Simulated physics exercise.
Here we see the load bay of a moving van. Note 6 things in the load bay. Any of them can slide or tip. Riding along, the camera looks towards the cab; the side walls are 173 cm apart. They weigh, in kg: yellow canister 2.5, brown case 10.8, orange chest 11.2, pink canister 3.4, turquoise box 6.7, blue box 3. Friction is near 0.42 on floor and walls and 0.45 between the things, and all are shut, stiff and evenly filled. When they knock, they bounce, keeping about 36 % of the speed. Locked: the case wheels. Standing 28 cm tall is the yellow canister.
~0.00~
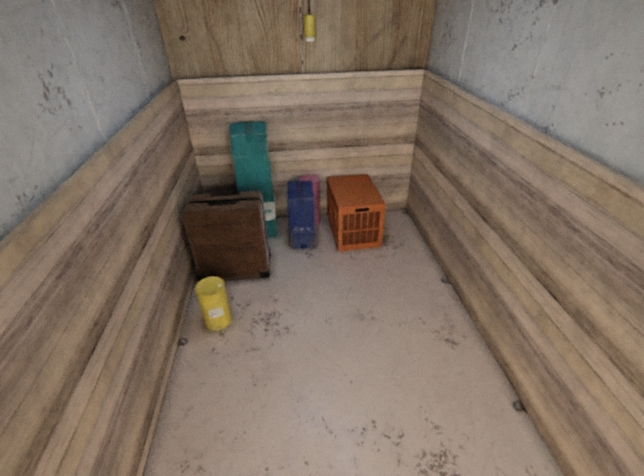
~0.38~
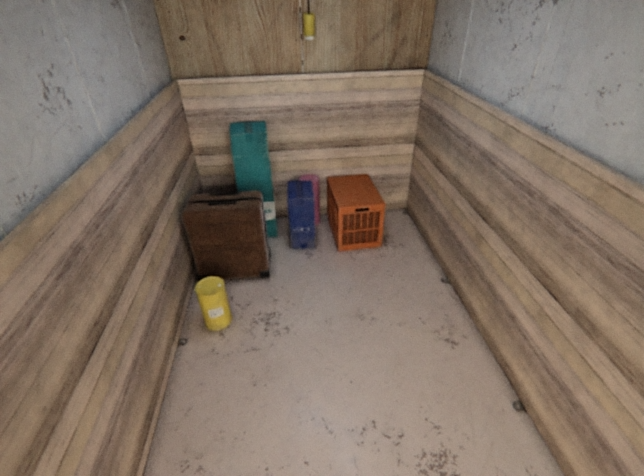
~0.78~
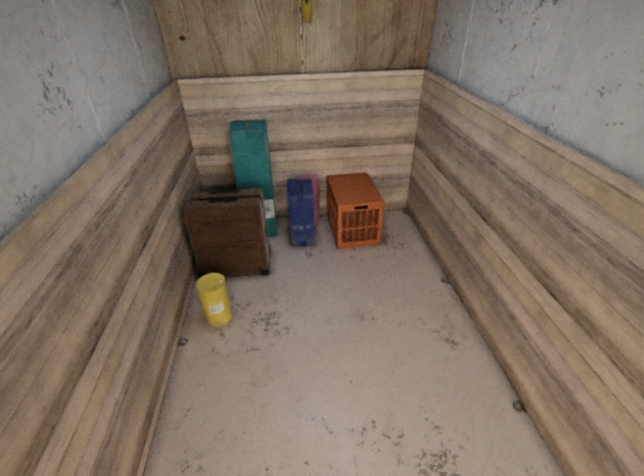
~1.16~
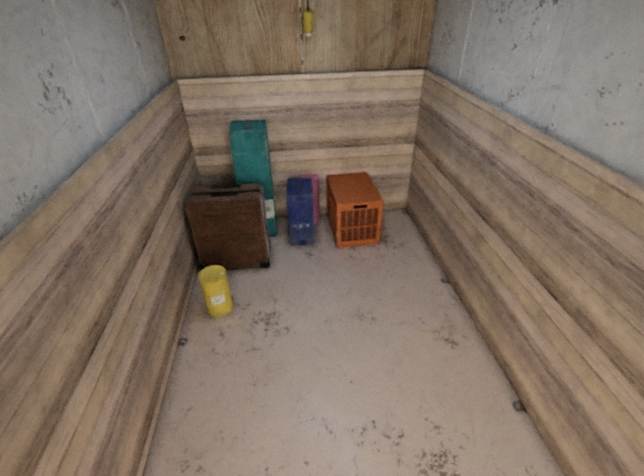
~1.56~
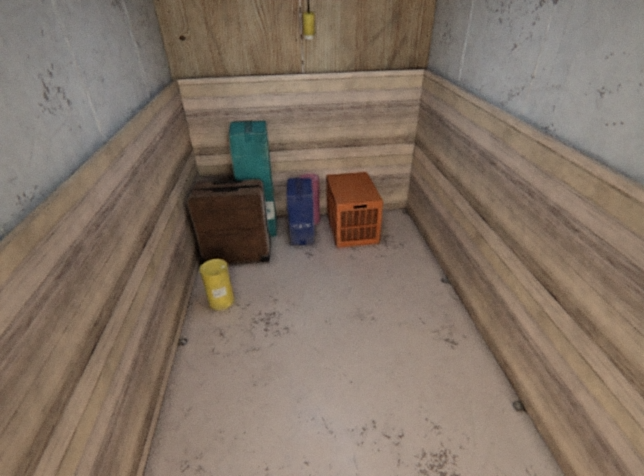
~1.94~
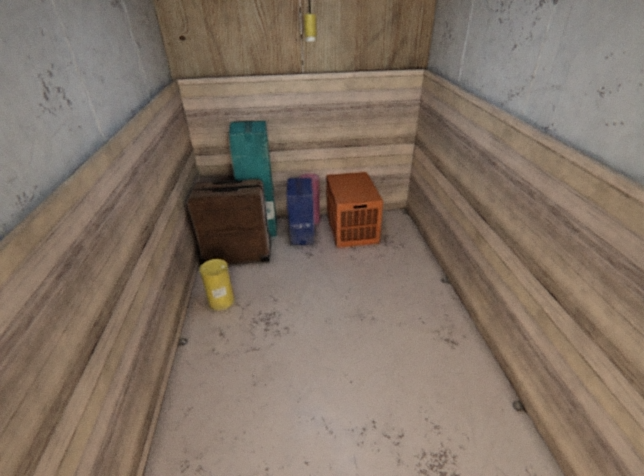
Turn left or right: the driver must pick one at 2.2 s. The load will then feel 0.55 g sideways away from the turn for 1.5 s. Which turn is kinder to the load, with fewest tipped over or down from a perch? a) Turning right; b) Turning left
Answer: A.
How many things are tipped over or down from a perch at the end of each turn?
A left turn gives 3, a right turn gives 1.
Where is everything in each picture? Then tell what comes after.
In the first frame, steady run; yellow canister (214, 304); brown case (230, 236).
In the second frame, force 0.45 g forwards; turquoise box (255, 183); blue box (302, 215).
In the third frame, force 0.45 g forwards; turquoise box (255, 181) moved 3 cm; orange chest (353, 209) moved 3 cm.
In the fourth frame, force 0.45 g forwards; brown case (232, 227) moved 11 cm; turquoise box (255, 181) moved 3 cm.
In the fifth frame, steady run; brown case (233, 222) moved 17 cm; orange chest (352, 208) moved 5 cm.
In the sixth frame, steady run; yellow canister (218, 285) moved 17 cm; brown case (233, 222) moved 17 cm.
Turning left. At 2.94 s, force 0.55 g right; brown case moved 25 cm near (258, 221); yellow canister moved 24 cm near (246, 282); turquoise box 44° off upright.
After 3.14 s, force 0.55 g right; brown case moved 39 cm near (282, 219); yellow canister moved 37 cm near (272, 280); turquoise box 65° off upright.
In the end (4.5 s), toppled in the load bay, pink canister, turquoise box and blue box; not toppled but over 15 cm from the start, yellow canister, brown case and orange chest. At the end, from the last picture's camera, yellow canister near (392, 270), brown case near (288, 219).
Turning right instead, pink canister tipped over or down from a perch, 1 of 6 in all.
